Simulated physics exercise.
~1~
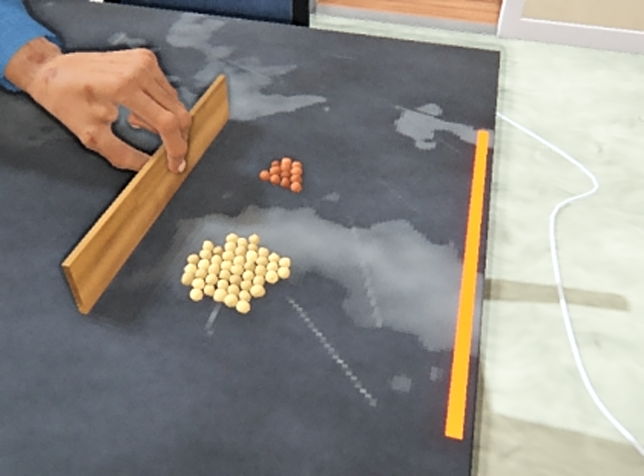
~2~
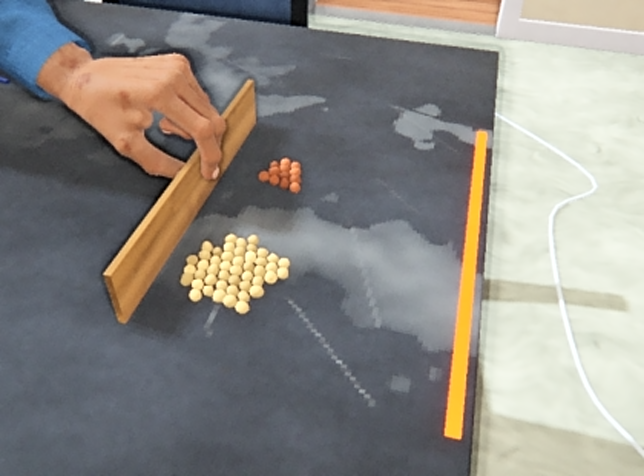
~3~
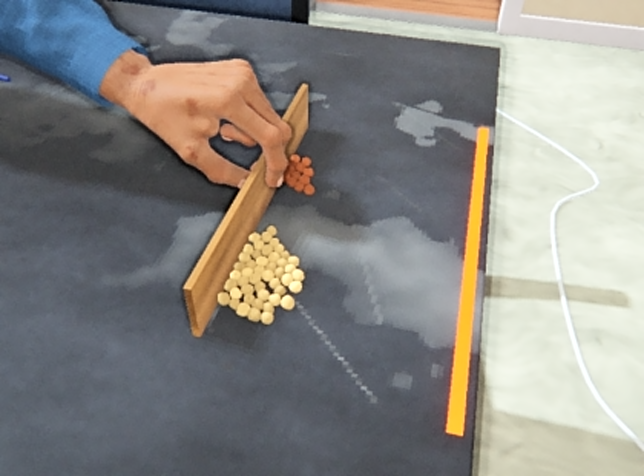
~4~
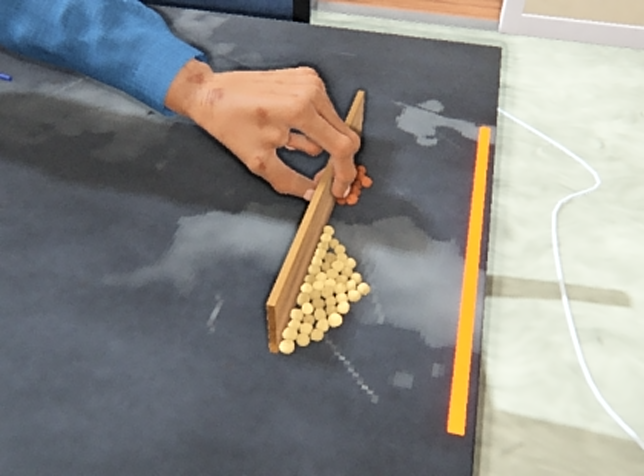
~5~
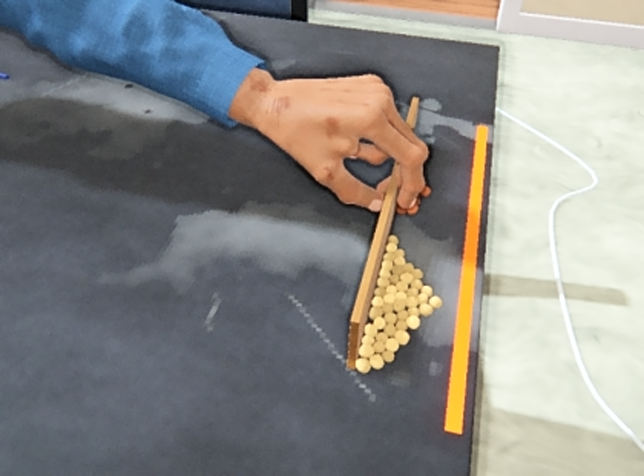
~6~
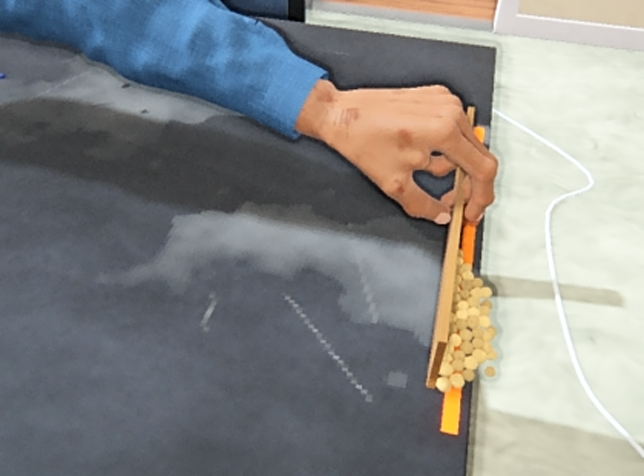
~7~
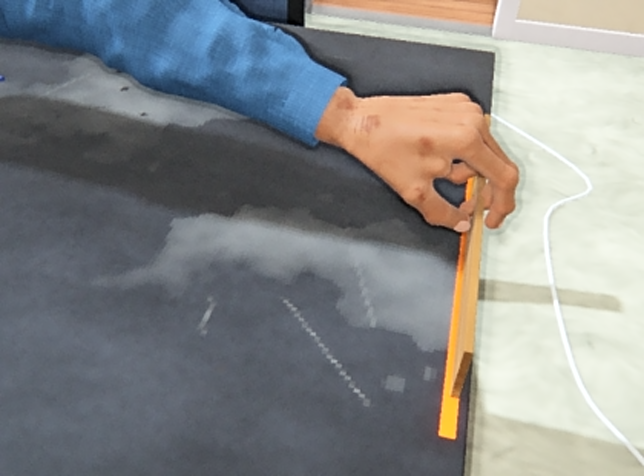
The footage shows a hand sliding an upright wooden strip rightward across a dark table, gathering a pile of pale yellow beads and a smaller reddish cluster and pushing both over the edge, until the strip rests at the orange tape with no beads left in view.
